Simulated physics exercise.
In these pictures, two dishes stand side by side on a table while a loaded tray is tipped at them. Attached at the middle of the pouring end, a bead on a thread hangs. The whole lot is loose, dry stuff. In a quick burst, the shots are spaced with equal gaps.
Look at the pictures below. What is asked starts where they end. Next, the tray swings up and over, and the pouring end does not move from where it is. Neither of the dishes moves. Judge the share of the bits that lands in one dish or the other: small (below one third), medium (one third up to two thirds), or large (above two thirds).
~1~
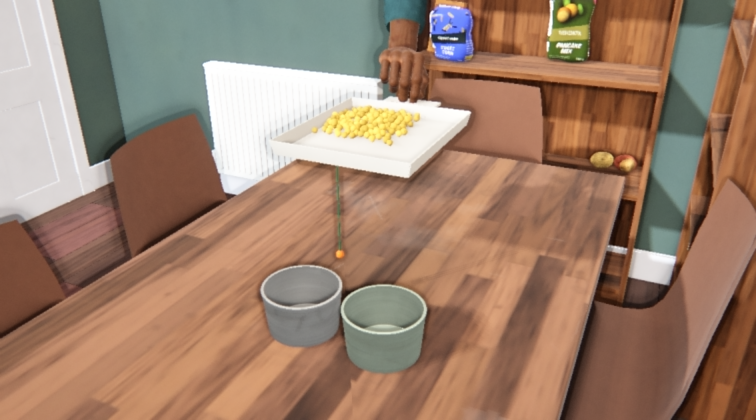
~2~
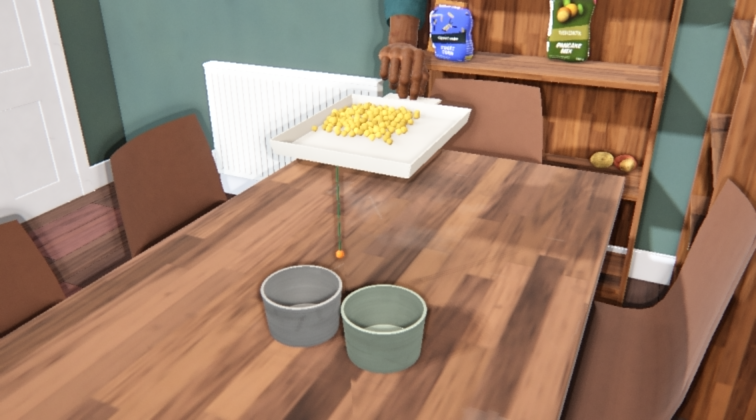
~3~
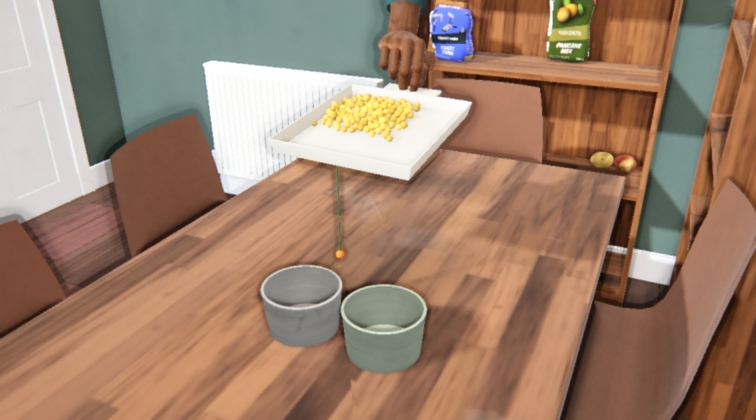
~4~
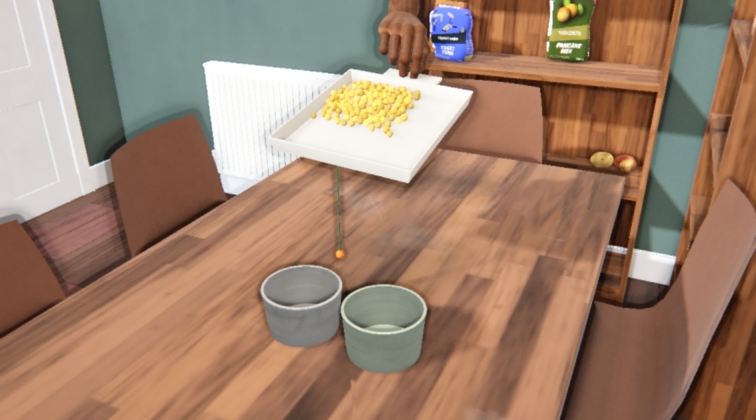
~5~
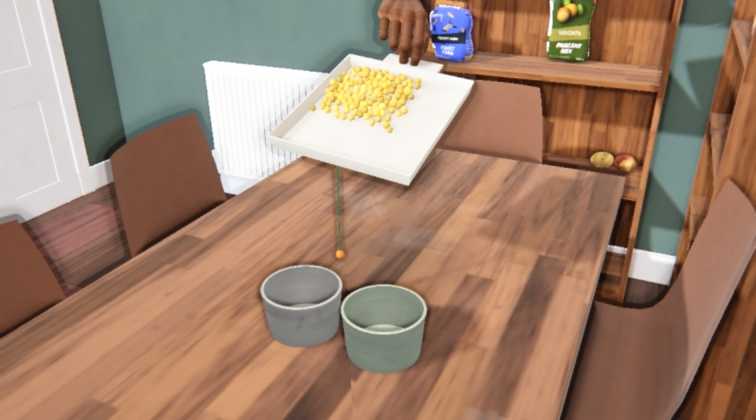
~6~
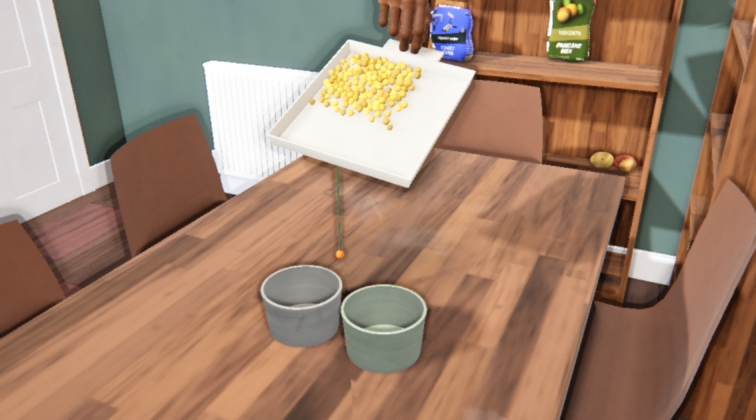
The share is medium.
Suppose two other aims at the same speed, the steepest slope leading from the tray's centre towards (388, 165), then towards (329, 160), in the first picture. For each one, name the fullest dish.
One after the other: The rightmost dish, the leftmost dish.
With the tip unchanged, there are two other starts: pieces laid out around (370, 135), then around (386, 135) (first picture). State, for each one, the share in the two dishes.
Estimates in order: 40 percent, 40 percent.
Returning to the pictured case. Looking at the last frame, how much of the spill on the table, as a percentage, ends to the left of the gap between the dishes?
Reading: Around 10 %.
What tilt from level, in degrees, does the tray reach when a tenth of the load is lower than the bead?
Roughly 75°.
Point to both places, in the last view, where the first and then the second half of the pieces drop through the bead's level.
Close to (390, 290), then close to (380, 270).
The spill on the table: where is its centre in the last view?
Their middle ends up at roughly (390, 319).
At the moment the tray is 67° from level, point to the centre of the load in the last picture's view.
Somewhere near pixel (377, 171).
Just after the last frame, tray tipped steeply; the larger part on the tray; roughly a quarter in the air.
A moment on, tray tipped past a quarter turn; roughly a quarter on the tray; roughly a third in the right dish; just a few in the left dish; roughly a quarter outside both; about a tenth in the air.
Further on, tray tipped past a quarter turn; roughly a third in the right dish; about a tenth in the left dish; roughly half outside both.
When it is over, tray tipped past a quarter turn; roughly a third in the right dish; about a tenth in the left dish; roughly half outside both.
